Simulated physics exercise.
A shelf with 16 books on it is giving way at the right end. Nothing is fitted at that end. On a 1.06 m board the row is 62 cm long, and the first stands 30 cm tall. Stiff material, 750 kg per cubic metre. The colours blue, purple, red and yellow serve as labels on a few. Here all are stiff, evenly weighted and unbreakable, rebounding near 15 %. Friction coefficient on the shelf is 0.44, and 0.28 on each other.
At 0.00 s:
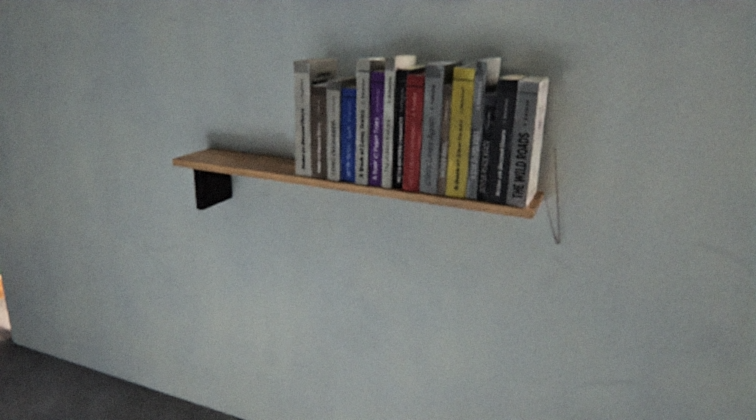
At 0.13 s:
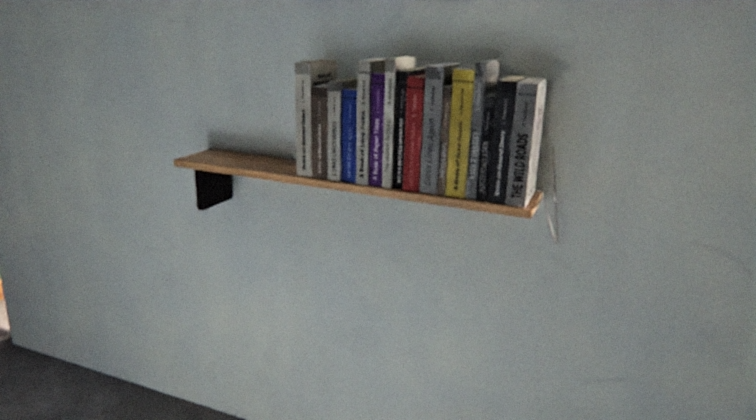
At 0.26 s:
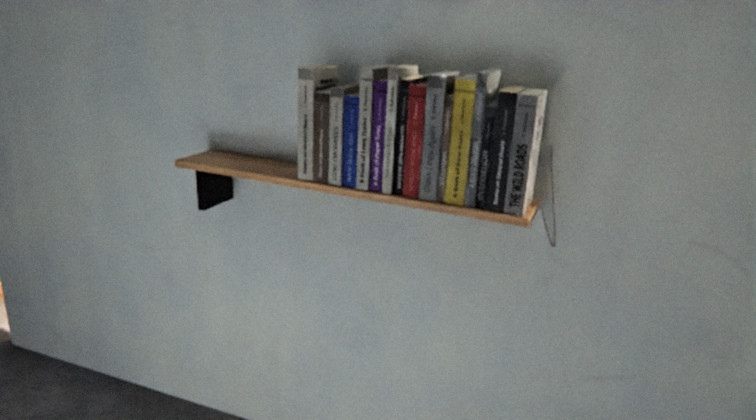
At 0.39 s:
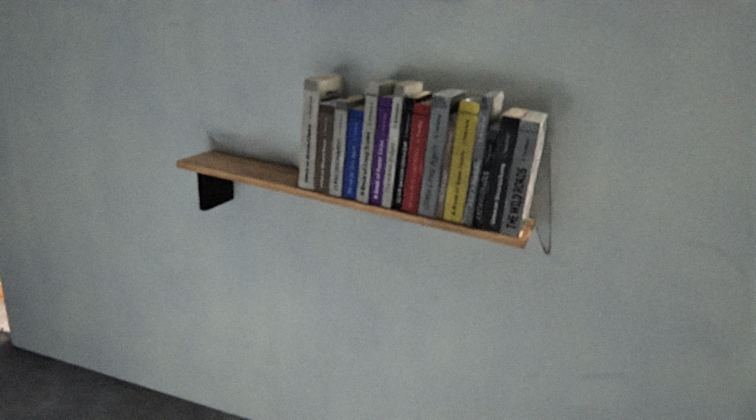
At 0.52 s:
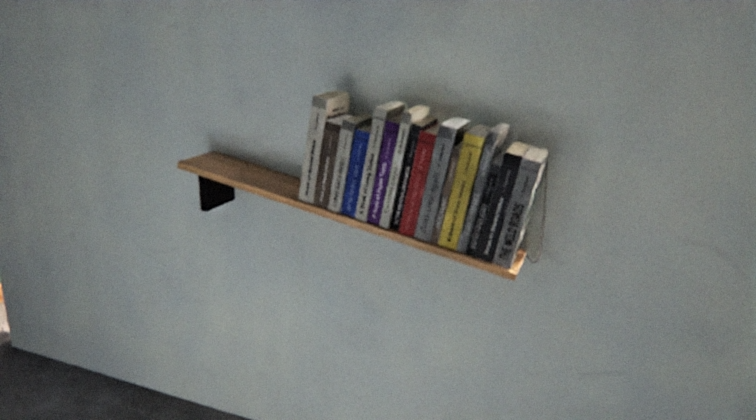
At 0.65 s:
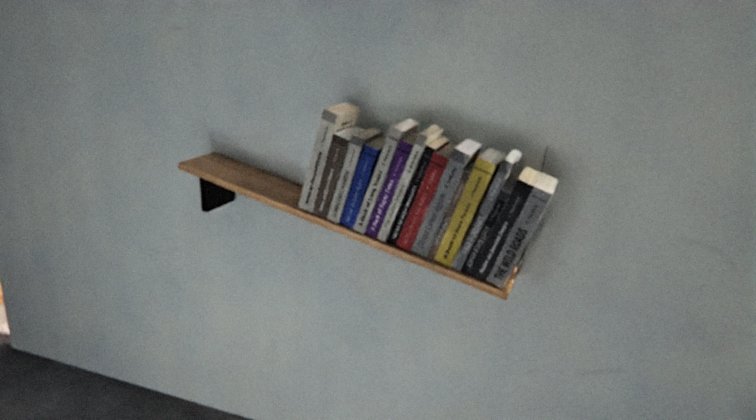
The footage shows a row of books on a wooden wall shelf whose right end sinks, slightly at first and then further, until the board slopes down to the right and the books lean that way.
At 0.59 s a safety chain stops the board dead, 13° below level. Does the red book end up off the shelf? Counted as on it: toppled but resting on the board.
No.
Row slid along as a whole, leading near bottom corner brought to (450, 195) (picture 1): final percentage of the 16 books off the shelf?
After that change, 10 per cent.
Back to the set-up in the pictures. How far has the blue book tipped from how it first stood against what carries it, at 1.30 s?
It's at some 50 degrees.
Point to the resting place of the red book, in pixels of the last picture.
It finishes near pixel (493, 245) of the last picture.
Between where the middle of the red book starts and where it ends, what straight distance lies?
It ends around 35 cm from its start.
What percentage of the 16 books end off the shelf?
30 %.
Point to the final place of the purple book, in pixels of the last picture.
In the final picture its centre lies roughly at (425, 210).
By 0.94 s, none of the 16 books off the shelf, 16 disturbed; red book tilted 39°; yellow book tilted 44°.
By 1.30 s, 5 of the 16 books off the shelf; red book tilted 50°; yellow book on its side.
When it is over (2.3 s), 5 of the 16 books off the shelf; red book on its side; yellow book on its side; purple book tilted 53°. In pixels of the last frame, middles, red book near (493, 245).
